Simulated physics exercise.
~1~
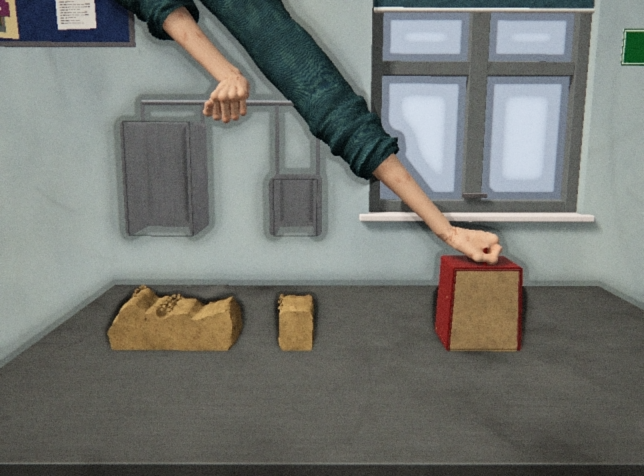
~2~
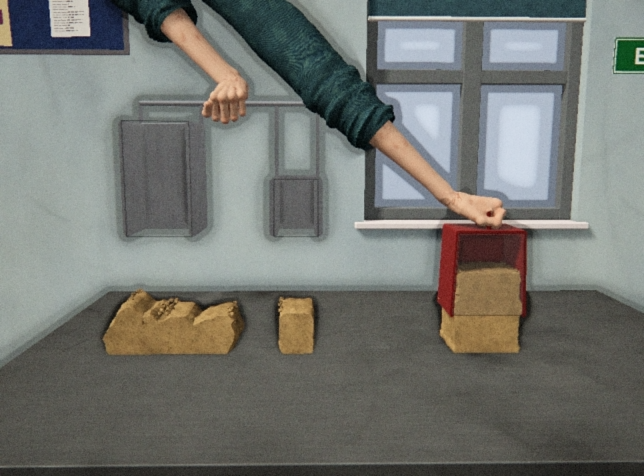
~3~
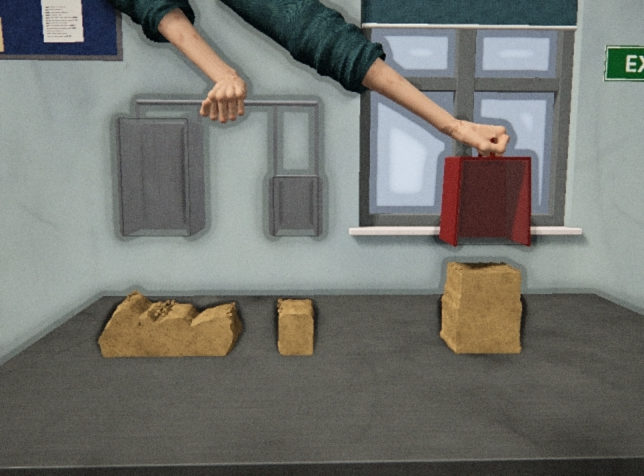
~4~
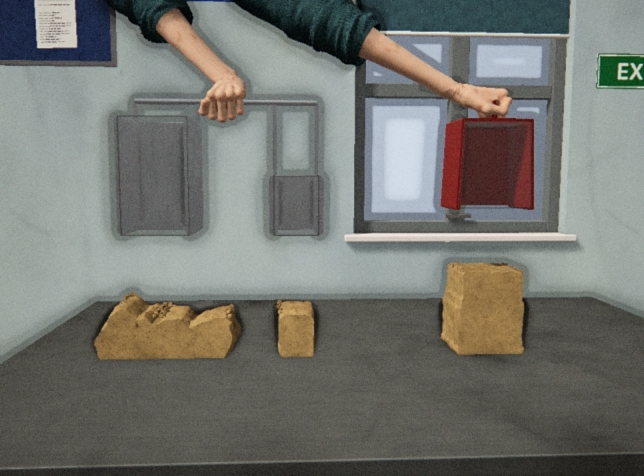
On a grey table, a hand lifts a red tin, leaving a sandy block standing.
